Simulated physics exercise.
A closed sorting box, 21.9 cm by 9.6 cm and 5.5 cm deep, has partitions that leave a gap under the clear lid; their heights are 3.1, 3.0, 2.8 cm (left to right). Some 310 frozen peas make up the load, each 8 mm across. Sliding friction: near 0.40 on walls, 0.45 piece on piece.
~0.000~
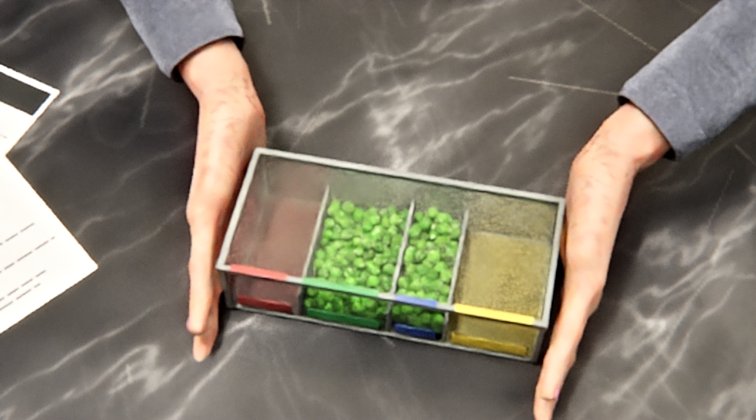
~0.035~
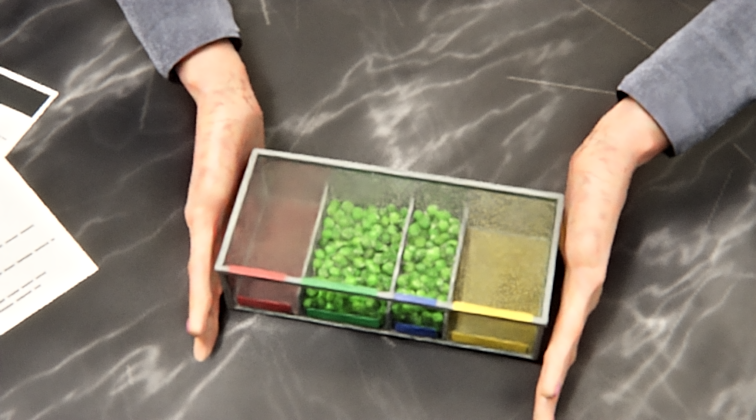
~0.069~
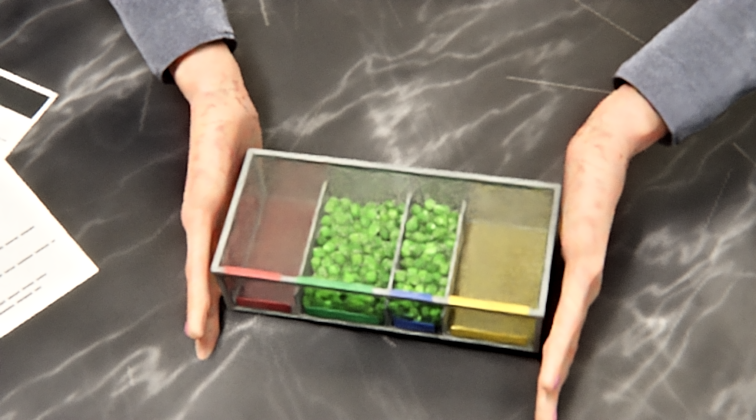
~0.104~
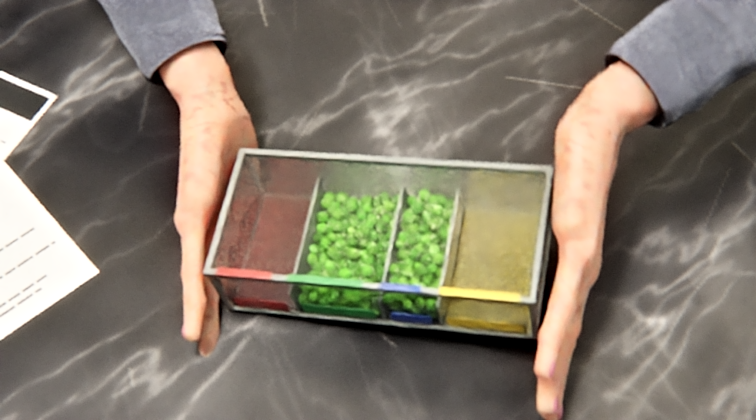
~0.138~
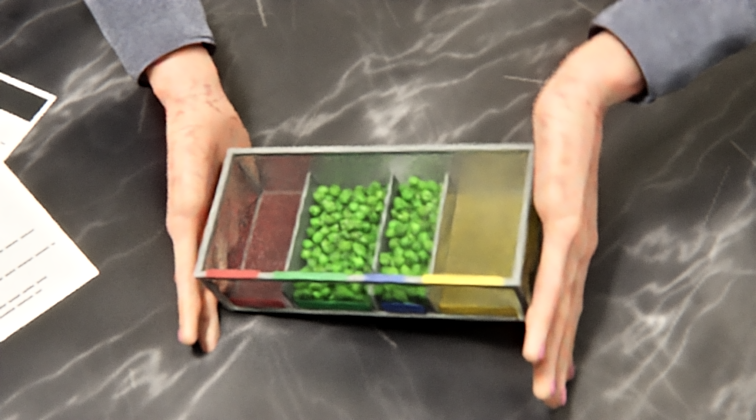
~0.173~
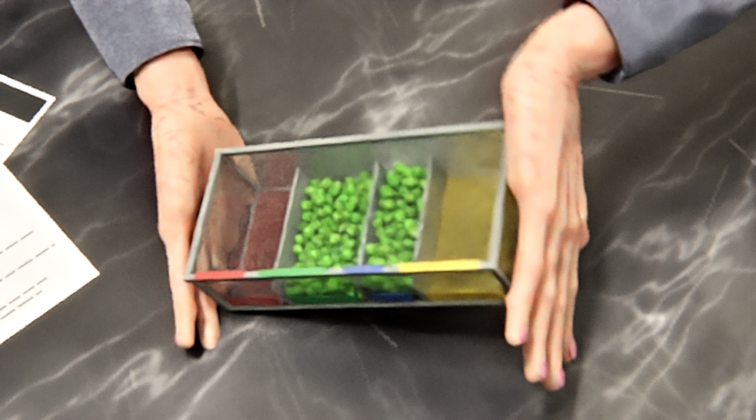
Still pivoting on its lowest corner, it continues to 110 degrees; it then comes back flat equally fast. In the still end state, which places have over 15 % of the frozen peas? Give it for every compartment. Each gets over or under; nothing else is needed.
Red ends over. Blue ends under. Green ends over. Yellow ends under.
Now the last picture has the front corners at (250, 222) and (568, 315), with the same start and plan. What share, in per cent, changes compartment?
About 90 %.
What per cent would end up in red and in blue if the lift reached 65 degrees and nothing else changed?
Result - red 25 %, blue 25 %.
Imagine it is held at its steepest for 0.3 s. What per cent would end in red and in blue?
Red 75, blue 0.
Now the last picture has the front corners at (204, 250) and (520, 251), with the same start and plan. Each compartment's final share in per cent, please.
Red 70 %; blue 0 %; green 30 %; yellow 0 %.
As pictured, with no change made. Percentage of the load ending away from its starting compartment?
Roughly 85 in a hundred.
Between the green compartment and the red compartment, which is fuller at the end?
The red one.
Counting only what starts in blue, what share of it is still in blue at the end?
About 0 in a hundred.
After 0.67 s, tilt 109 degrees; red 35 %, blue 10 %, green 50 %.
Then, at 1.00 s, tilt 45 degrees; red 70 %, green 30 %.
After 1.42 s, tilt 0 degrees; red 70 %, green 30 %.
By 2.0 s all is still; red 70 %, blue 0 %, green 30 %, yellow 0 %.
